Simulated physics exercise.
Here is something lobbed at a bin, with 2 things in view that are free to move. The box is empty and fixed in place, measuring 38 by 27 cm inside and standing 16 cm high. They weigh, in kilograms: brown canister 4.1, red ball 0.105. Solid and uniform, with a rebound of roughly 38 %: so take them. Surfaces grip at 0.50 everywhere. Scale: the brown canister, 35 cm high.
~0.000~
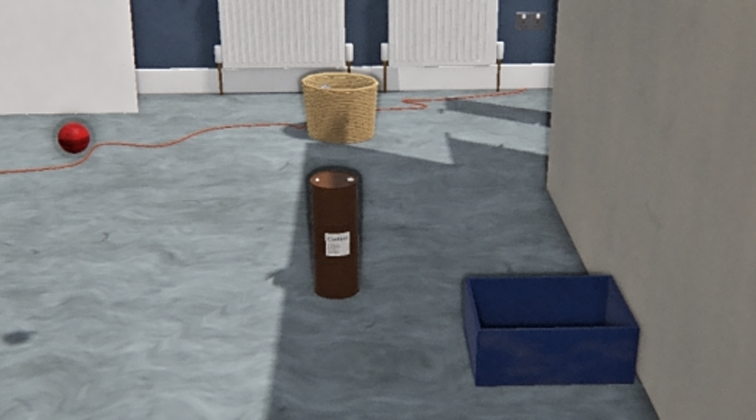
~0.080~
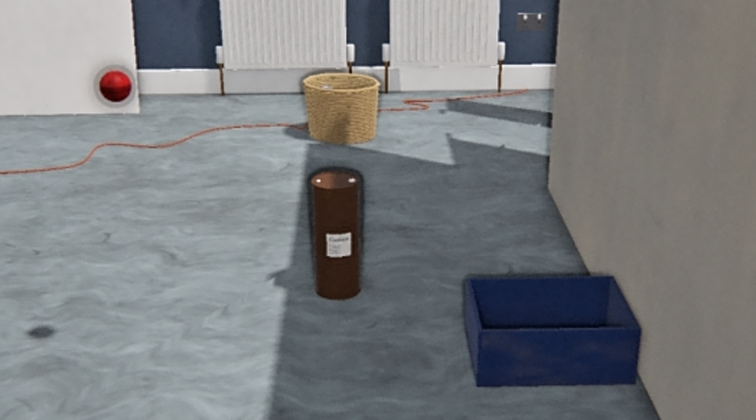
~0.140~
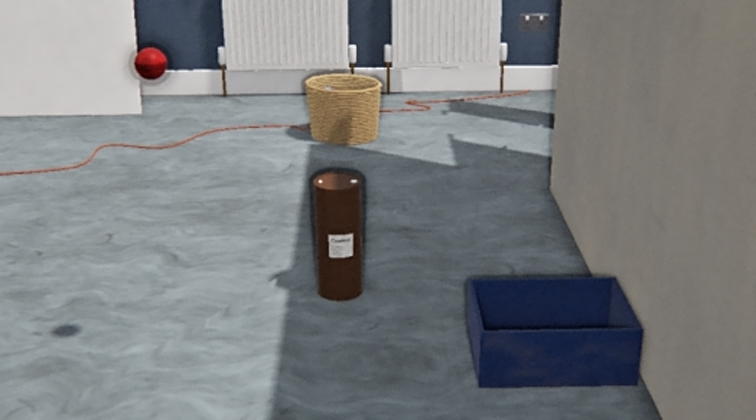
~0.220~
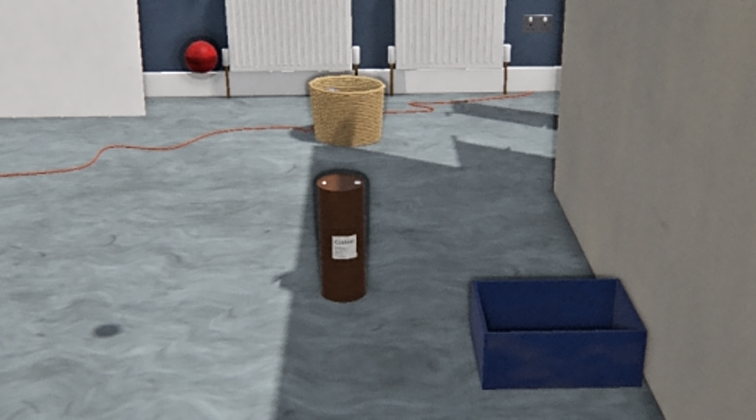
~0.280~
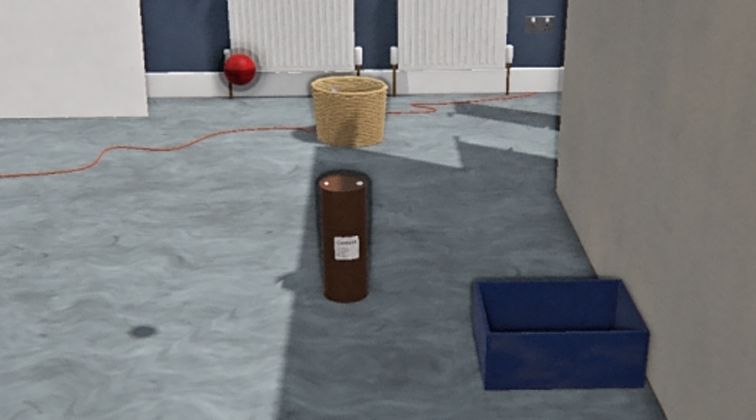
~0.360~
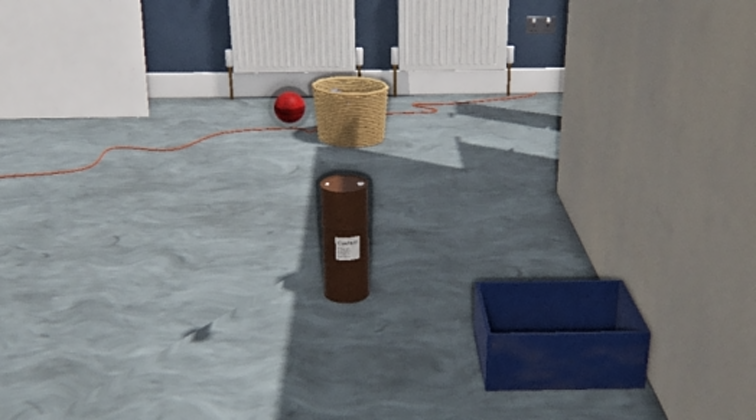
The video shows a red ball rising through the air from the left and curving down toward the right near a wicker basket and white radiators, while a brown canister and an open blue box stay in place on the floor.
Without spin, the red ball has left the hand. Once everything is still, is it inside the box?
No.
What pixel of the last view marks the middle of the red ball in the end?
The resting point is around (387, 350).
After 0.46 s, gap 53 cm; red ball near (349, 187).
After 0.66 s, ball outside, 28 cm from the box's middle; red ball near (450, 326).
After 0.86 s, ball outside, 30 cm from the box's middle; red ball near (443, 319).
After 1.16 s, ball outside, 38 cm from the box's middle; red ball near (410, 349).
In the end (2.6 s), ball outside, 44 cm from the box's middle; brown canister under 10 cm from the start. At the end, from the last picture's camera, red ball near (387, 350).
